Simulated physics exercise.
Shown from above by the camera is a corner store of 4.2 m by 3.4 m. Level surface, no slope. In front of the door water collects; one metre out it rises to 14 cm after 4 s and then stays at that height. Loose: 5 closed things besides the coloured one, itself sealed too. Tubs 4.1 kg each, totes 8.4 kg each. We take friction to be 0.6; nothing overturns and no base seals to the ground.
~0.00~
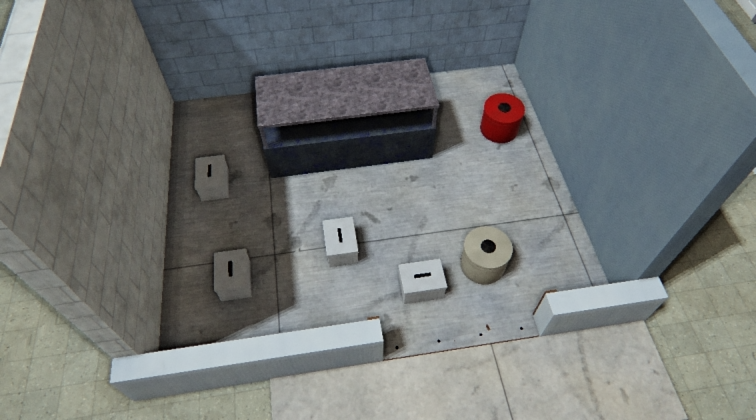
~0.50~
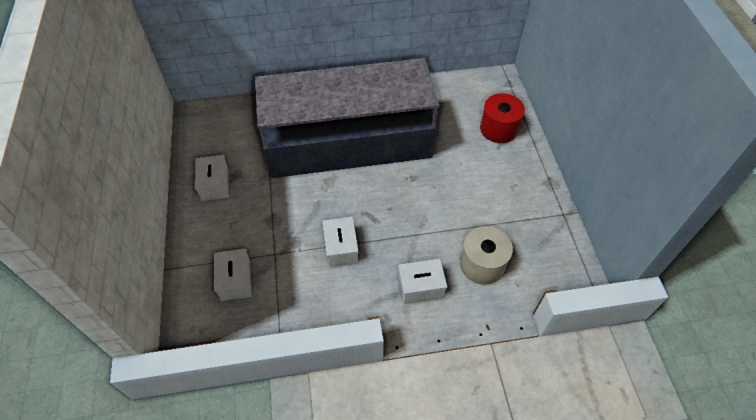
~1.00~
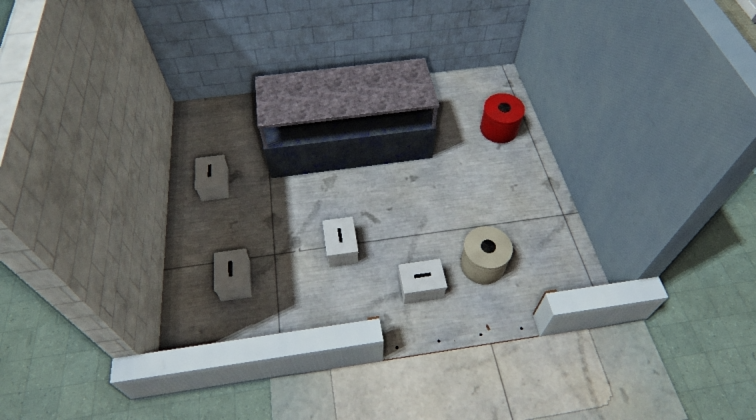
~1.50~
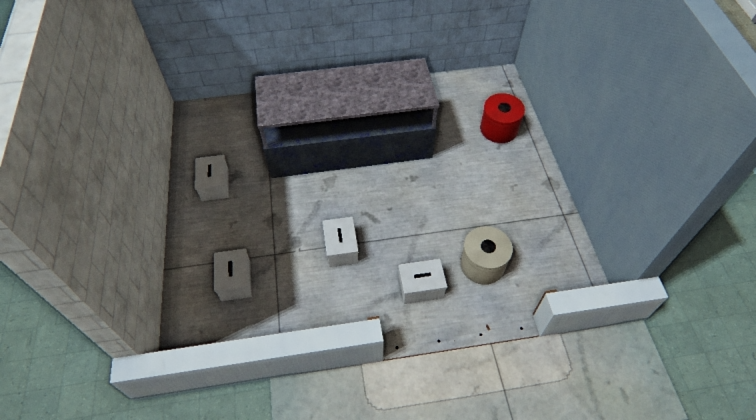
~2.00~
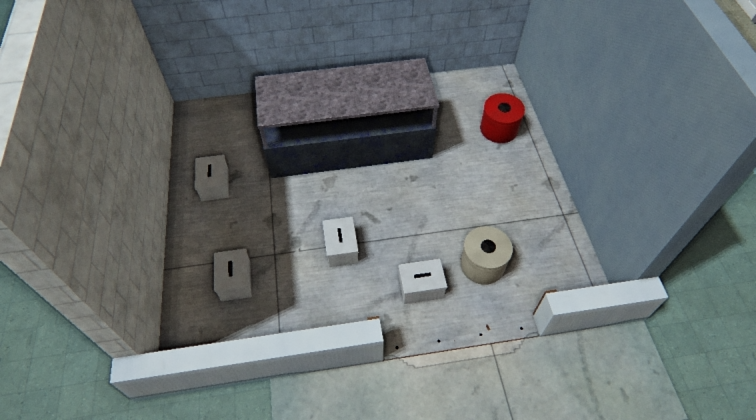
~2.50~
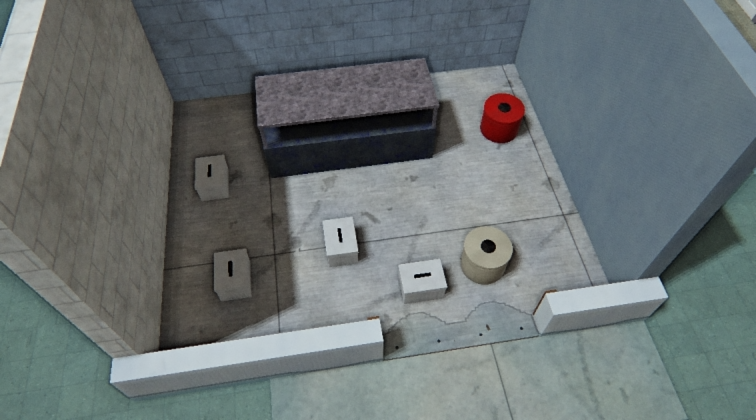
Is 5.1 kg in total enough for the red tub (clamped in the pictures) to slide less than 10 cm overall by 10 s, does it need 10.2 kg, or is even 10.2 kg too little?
Even 10.2 kg is too little.
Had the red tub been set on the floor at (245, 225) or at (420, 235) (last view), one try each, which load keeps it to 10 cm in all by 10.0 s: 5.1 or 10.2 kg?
In order: Only the heavier one succeeds; both fall short.
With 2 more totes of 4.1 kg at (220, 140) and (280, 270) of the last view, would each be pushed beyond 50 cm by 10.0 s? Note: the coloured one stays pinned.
Those two come out inside the line and inside the line, in that order.
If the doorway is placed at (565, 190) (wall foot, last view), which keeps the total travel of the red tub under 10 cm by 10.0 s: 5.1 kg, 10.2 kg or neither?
In that setup just the second mass works.
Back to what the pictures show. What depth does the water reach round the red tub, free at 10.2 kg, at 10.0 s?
Around 10 cm.
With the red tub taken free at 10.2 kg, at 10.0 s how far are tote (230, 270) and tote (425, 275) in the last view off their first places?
Respectively 0 and 200 cm.
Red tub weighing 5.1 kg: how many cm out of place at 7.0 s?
Around 60 centimetres out of place.
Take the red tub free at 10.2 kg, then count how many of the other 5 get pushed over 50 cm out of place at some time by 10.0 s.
2.
After 3.5 s the red tub would be 0 cm from its start with 5.1 kg and 0 cm from its start with 10.2 kg; 0 cm of water round it then.
After 4.5 s the red tub would be 0 cm from its start with 5.1 kg and 0 cm from its start with 10.2 kg; 0 cm of water round it then.
After 7.0 s the red tub would be 64 cm from its start with 5.1 kg and 24 cm from its start with 10.2 kg; 5 cm of water round it then.
After 10.0 s the red tub would be 106 cm from its start with 5.1 kg and 67 cm from its start with 10.2 kg; 10 cm of water round it then.
